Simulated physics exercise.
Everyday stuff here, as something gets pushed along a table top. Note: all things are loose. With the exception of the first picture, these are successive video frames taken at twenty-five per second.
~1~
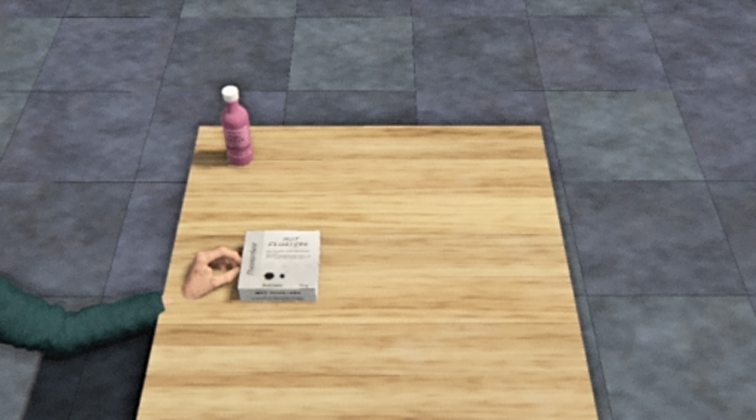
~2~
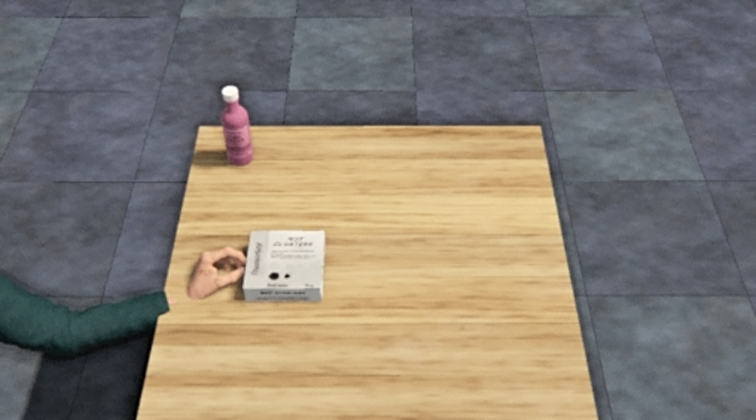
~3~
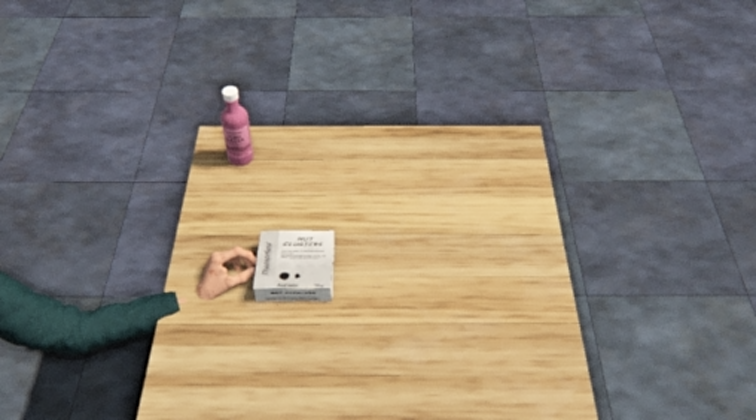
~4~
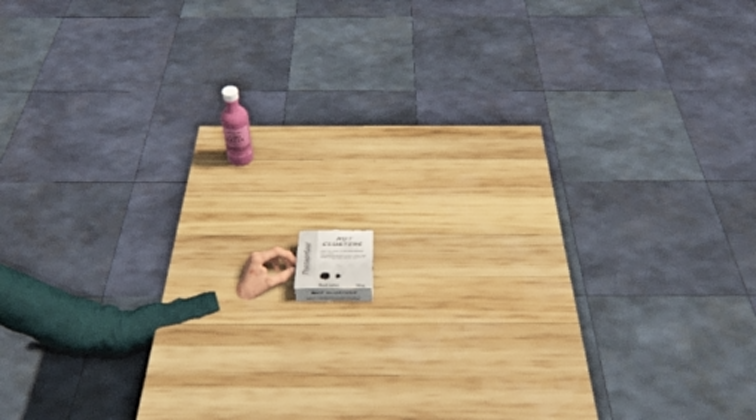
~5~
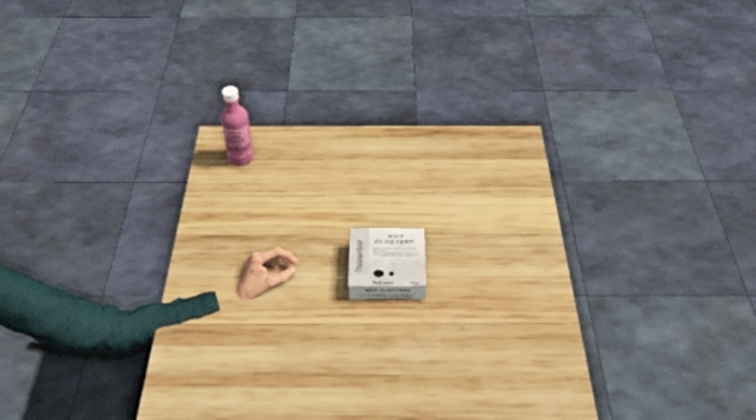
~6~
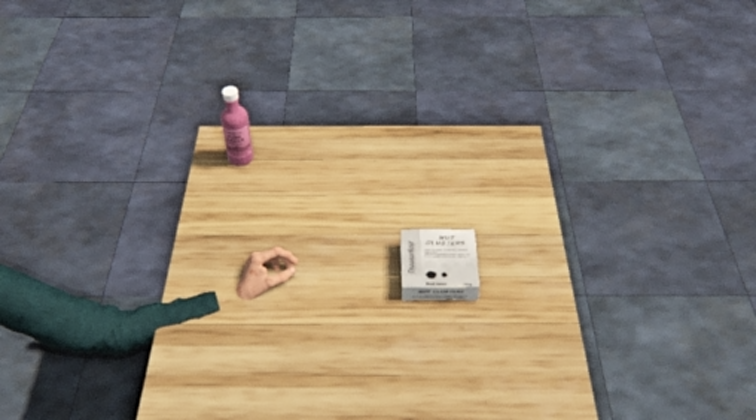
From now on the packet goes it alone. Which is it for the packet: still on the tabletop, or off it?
The packet ends up off the tabletop.
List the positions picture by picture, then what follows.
In the first frame, under the hand; white packet (281, 265).
In the second frame, under the hand; white packet (286, 265).
In the third frame, under the hand; white packet (296, 265).
In the fourth frame, white packet (335, 265).
In the fifth frame, white packet (388, 263) slid about its own width.
In the sixth frame, white packet (439, 264) slid about its own width.
Then, 0.10 s after the last picture, white packet slid well along near (554, 264).
Then, 0.30 s after the last picture, white packet now off the table.
Then, 0.40 s after the last picture, things are still on the move.
Then, 0.60 s after the last picture, as before.
By the end, off the table, white packet.
